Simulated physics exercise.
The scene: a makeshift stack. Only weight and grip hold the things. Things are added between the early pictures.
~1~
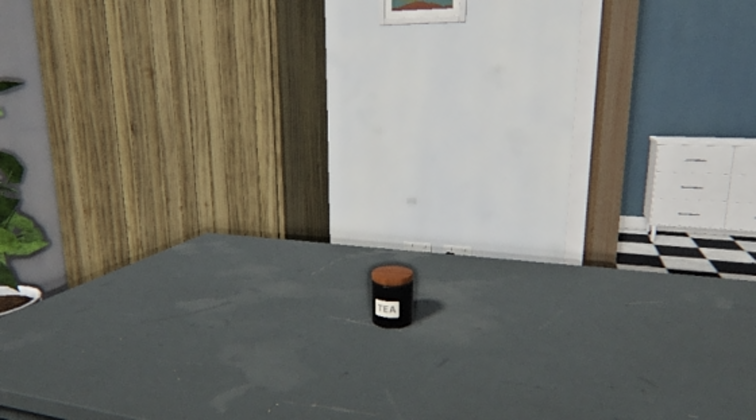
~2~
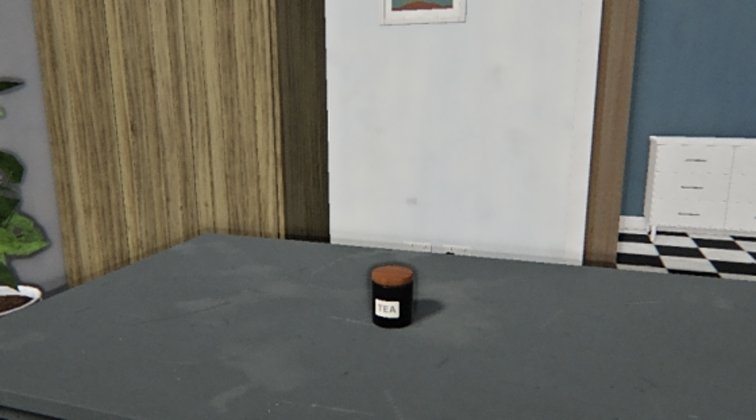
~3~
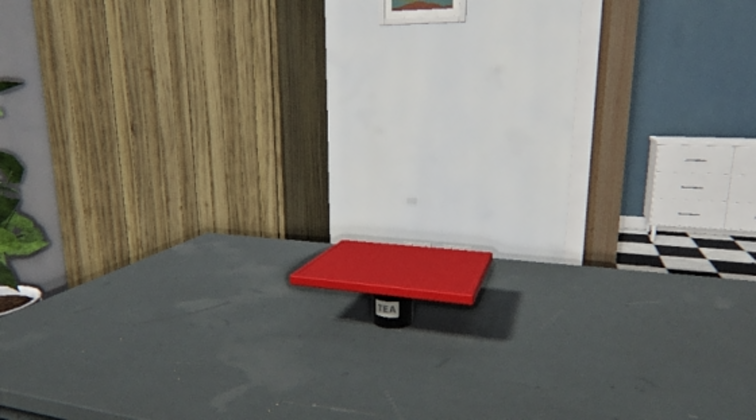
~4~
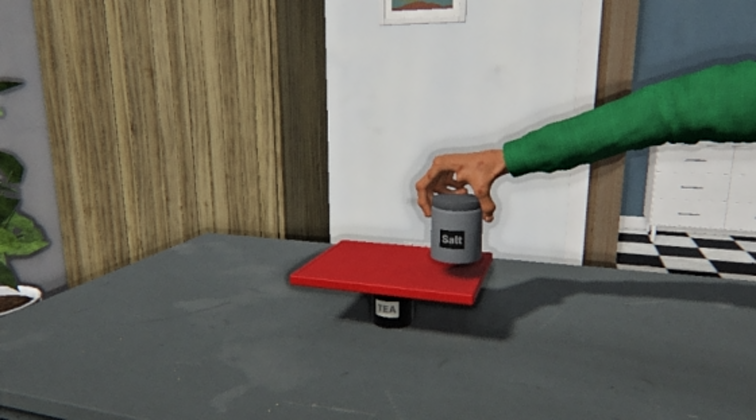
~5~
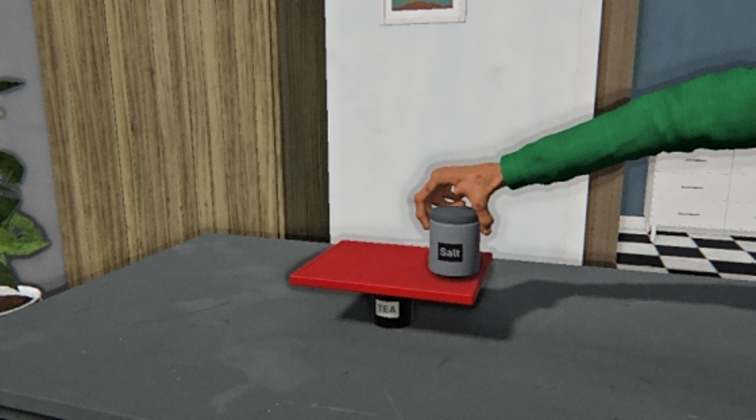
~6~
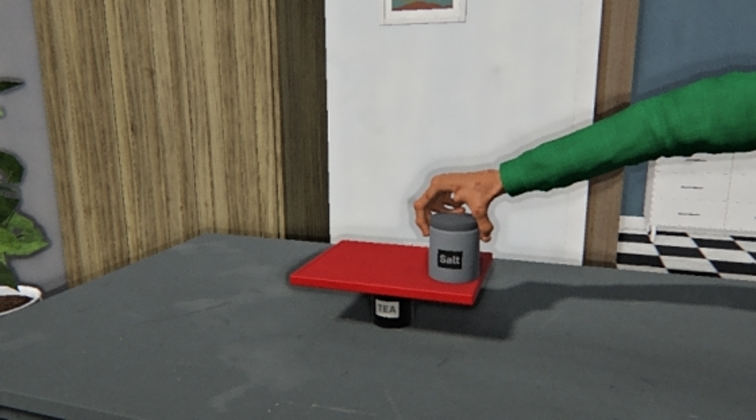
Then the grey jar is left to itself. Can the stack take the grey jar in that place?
As it turns out, it gives way.
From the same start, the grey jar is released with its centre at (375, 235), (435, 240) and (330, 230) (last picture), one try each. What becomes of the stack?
First try: It keeps its balance; second try: It comes apart; third try: It loses its balance.
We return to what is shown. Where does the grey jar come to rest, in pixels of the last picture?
At about (546, 349).
Then, 0.30 s past the last view, grey jar now fallen; red lid rocked 39° from its first pose.
Then, 0.50 s past the last view, red lid rocked 35° from its first pose.
Then, 1.10 s past the last view, red lid rocked 25° from its first pose.
Finally, fallen, grey jar; moved from the start, red lid; black jar still in place. Final places as the last picture's camera would see them, grey jar near (546, 349). The stack loses its balance.
